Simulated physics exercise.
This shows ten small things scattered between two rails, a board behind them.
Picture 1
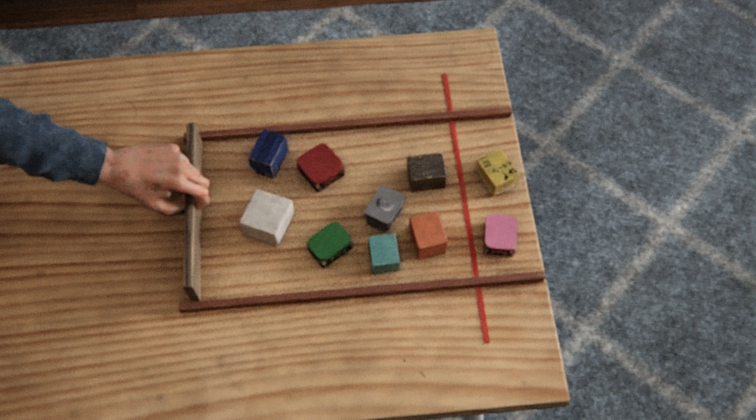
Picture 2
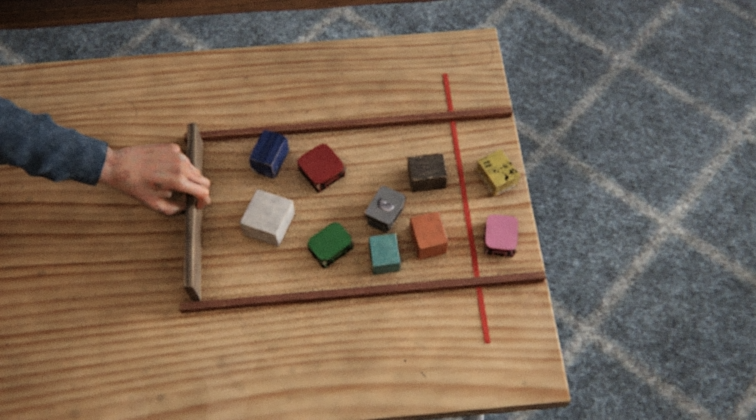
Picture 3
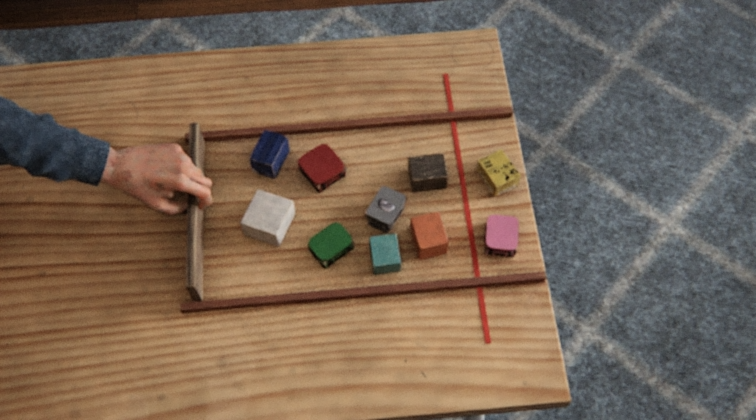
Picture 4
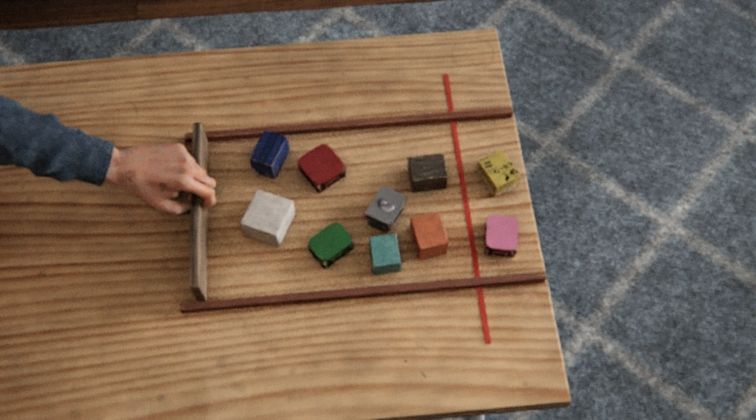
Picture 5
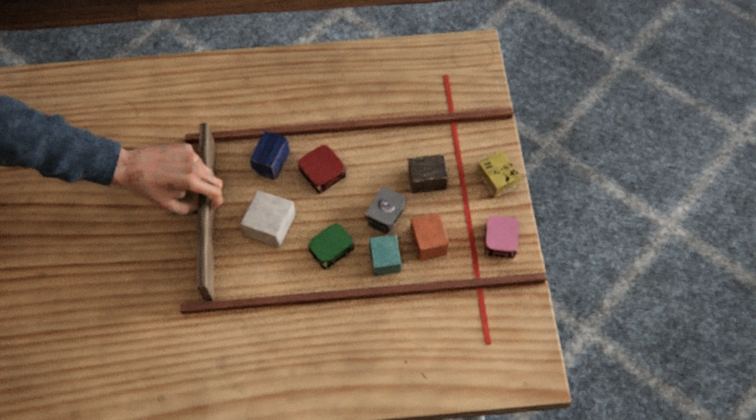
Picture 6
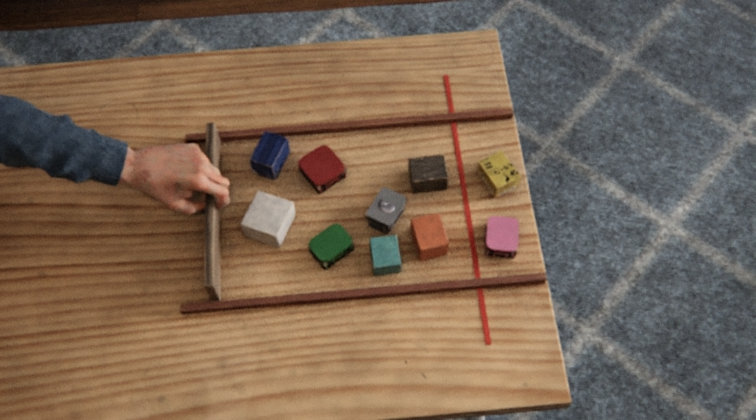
A hand gripped a wooden board between two rails on a table and slid it slightly to the right, while the ten scattered colourful blocks in front of it stayed practically still.
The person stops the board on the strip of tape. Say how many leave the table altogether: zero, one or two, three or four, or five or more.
In the end the number that fall off is three or four.
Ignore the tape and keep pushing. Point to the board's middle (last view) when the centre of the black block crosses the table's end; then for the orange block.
For the black block at (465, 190), for the orange block at (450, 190).
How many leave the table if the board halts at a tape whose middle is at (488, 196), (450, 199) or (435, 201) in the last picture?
Down on the floor: 6, 2 and 1.
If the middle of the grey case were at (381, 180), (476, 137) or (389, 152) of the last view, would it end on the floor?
Place by place, it survives; stays on; does not fall.
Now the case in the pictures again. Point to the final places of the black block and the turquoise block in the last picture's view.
First (525, 178), then (527, 248).
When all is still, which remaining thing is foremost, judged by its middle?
The black block ends nearest.
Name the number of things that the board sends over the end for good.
In all, 3 of them.
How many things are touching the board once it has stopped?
3 of them.
A little later, none off yet; yellow box at rest near (498, 174); pink case at rest near (502, 237); black block at rest near (428, 174).
Next, none off yet; yellow box at rest near (498, 174); pink case at rest near (502, 237); black block moving near (435, 176).
Later still, none off yet; yellow box shifted about its own width near (524, 168); pink case tilted a little near (547, 236); black block shifted well along near (491, 178).
When it is over, the number that fall off is three or four; down, orange block, pink case and yellow box.
